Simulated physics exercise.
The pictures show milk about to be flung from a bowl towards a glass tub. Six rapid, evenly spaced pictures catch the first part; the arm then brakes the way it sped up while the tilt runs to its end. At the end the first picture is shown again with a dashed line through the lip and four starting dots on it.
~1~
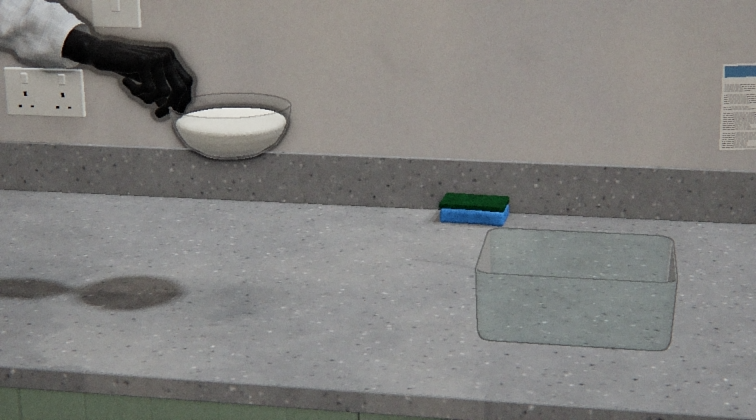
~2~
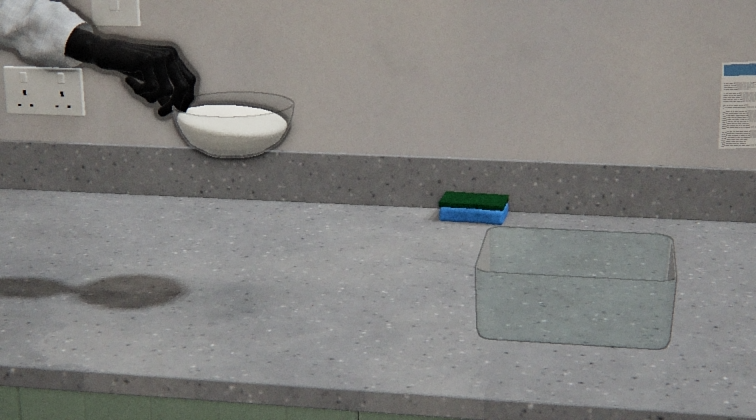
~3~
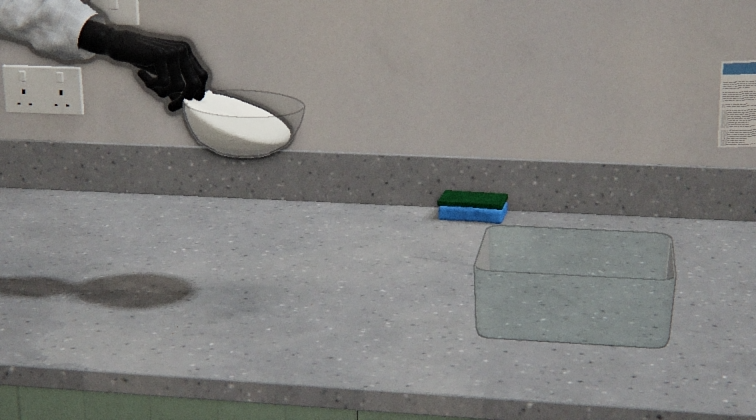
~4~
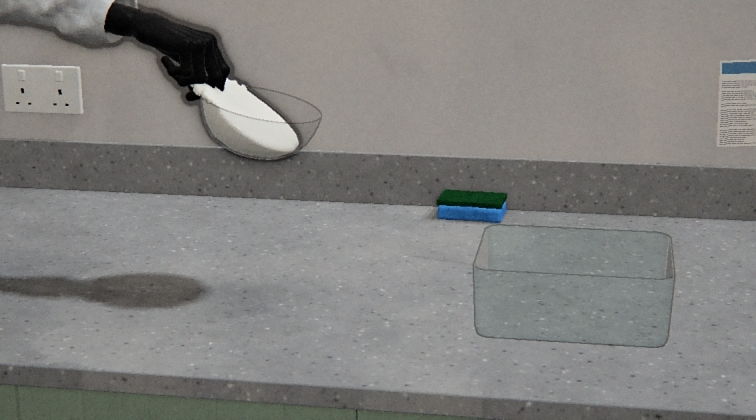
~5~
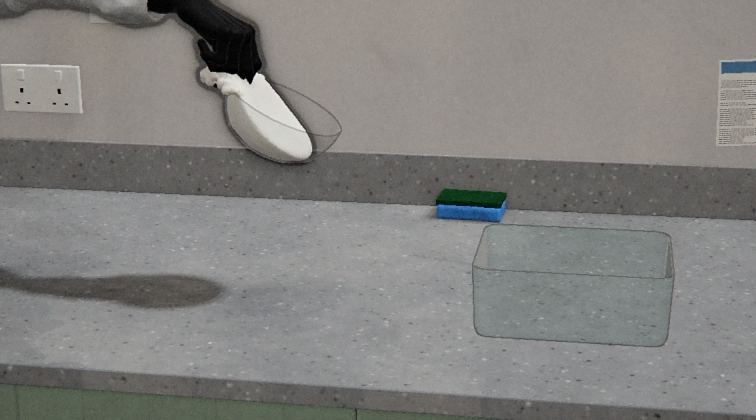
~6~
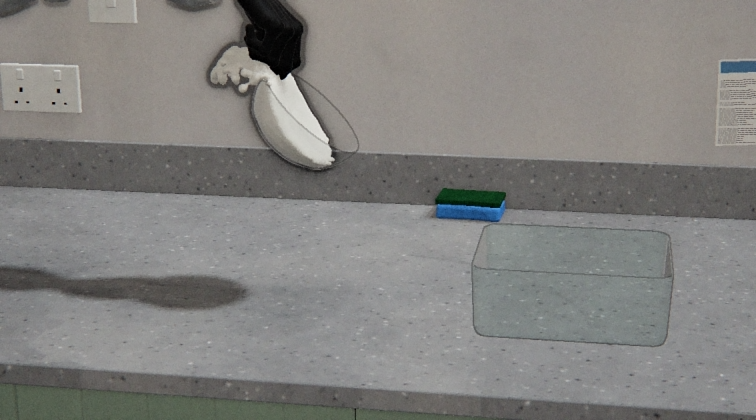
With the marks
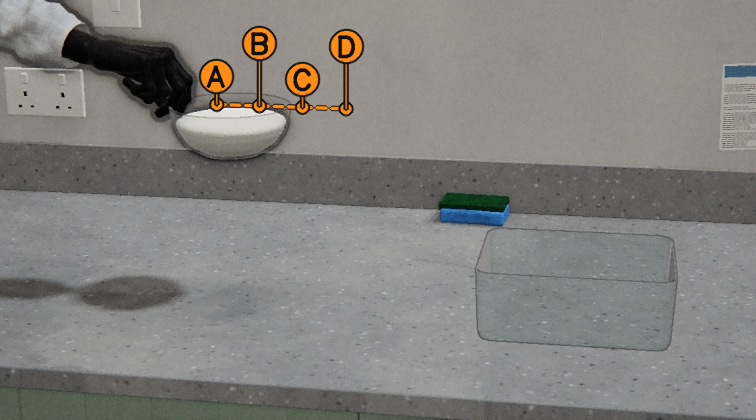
A black-gloved hand tilting a clear bowl rightward above a grey counter, milk surging up and over its left rim.
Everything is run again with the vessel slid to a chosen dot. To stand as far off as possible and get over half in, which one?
That is dot D.
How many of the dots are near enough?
One of the four.
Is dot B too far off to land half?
Yes.
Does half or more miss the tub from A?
Yes, it does.
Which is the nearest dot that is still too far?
That is dot C.
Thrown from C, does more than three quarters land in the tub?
No, less.
On the marked copy, A at (216, 104); B at (259, 105); C at (302, 107); D at (346, 108).
If A is chosen, about 1 % lands in the tub, 99 % falls short.
If B is chosen, about 4 % lands in the tub, 93 % falls short and 3 % goes beside or beyond.
If C is chosen, about 29 % lands in the tub, 65 % falls short and 6 % goes beside or beyond.
If D is chosen, about 63 % lands in the tub, 24 % falls short and 13 % goes beside or beyond.
